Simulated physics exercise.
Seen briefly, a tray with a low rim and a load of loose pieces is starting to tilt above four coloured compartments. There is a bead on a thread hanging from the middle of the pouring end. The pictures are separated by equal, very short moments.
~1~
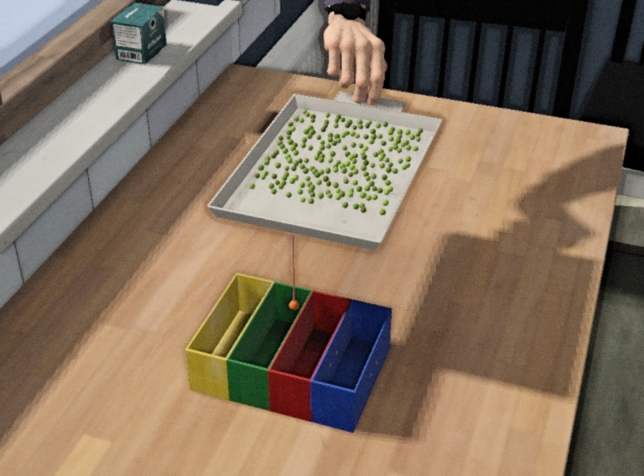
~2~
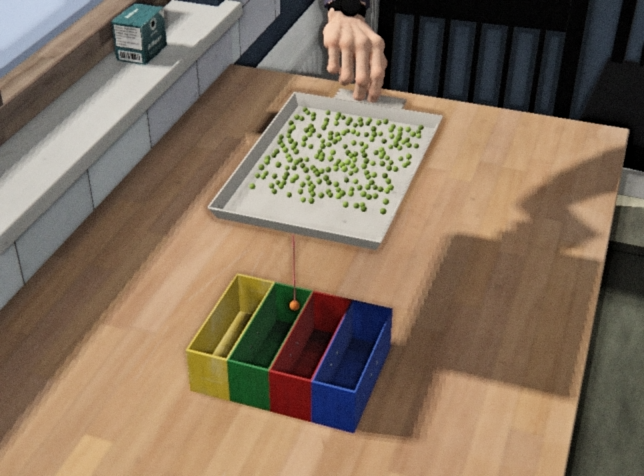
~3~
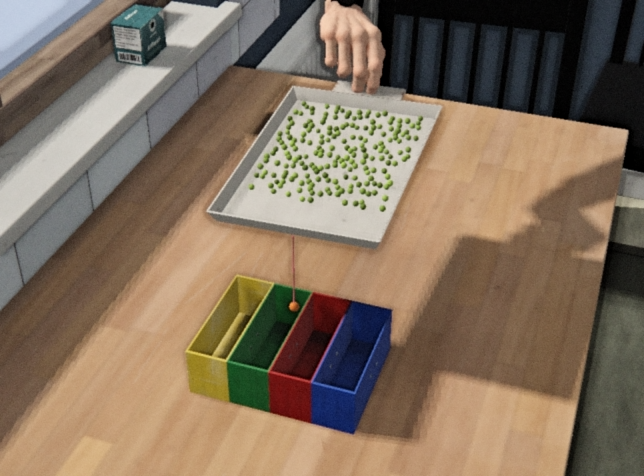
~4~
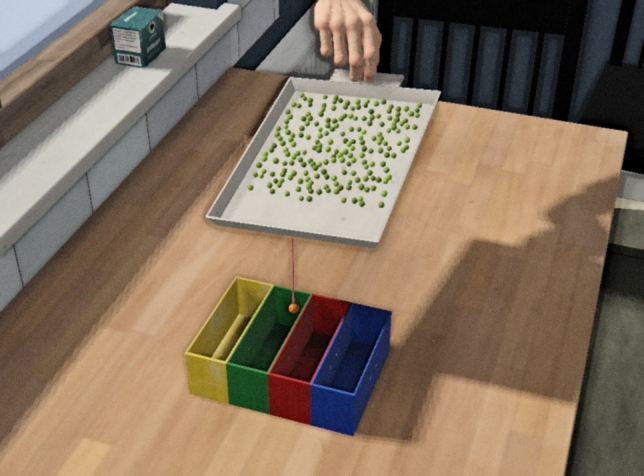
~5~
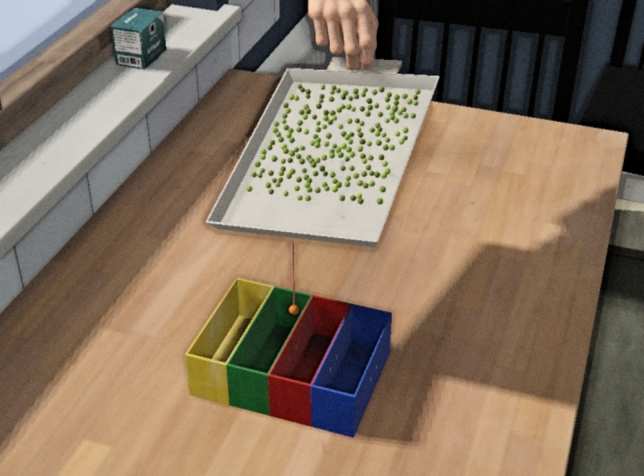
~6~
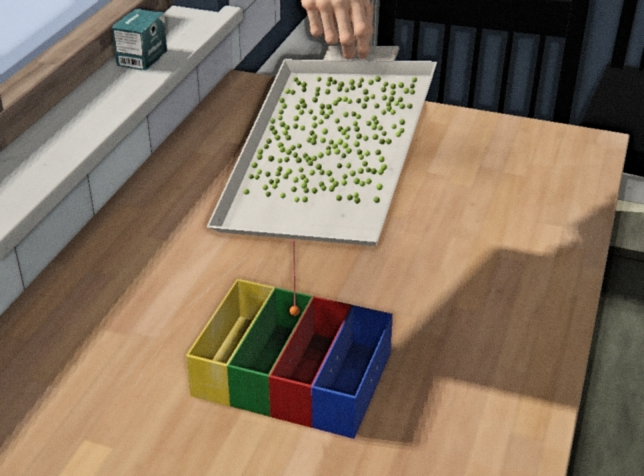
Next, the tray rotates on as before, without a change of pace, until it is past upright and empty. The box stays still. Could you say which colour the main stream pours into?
It pours into the yellow cell.
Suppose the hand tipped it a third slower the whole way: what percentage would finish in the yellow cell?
Close to 50 in a hundred.
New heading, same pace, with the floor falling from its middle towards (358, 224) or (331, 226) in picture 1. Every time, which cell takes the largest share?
In turn: The cell in blue; the blue cell.
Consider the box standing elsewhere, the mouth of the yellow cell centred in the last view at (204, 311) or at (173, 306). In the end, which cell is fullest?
Try one: The cell in yellow; try two: The cell in green.
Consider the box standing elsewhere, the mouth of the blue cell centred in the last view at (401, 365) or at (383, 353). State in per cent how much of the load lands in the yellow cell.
First position: Some 0 %; second position: Some 10 %.
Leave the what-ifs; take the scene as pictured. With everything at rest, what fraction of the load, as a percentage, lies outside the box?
50 %.
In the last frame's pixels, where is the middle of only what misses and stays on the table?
Approximately (155, 360).
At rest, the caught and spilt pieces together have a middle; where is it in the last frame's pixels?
The centre ends up roughly at (205, 363).
Just after the last frame, tray tipped steeply; roughly a third on the tray; about a tenth in the yellow cell; just a few in the green cell; roughly half falling or outside the box.
A moment on, tray tipped past a quarter turn; just a few on the tray; roughly half in the yellow cell; just a few in the green cell; roughly half falling or outside the box.
Further on, tray tipped past a quarter turn; roughly half in the yellow cell; just a few in the green cell; roughly half falling or outside the box.
When it is over, tray tipped past a quarter turn; roughly half in the yellow cell; just a few in the green cell; not one in the blue cell; not one in the red cell; roughly half outside the box.
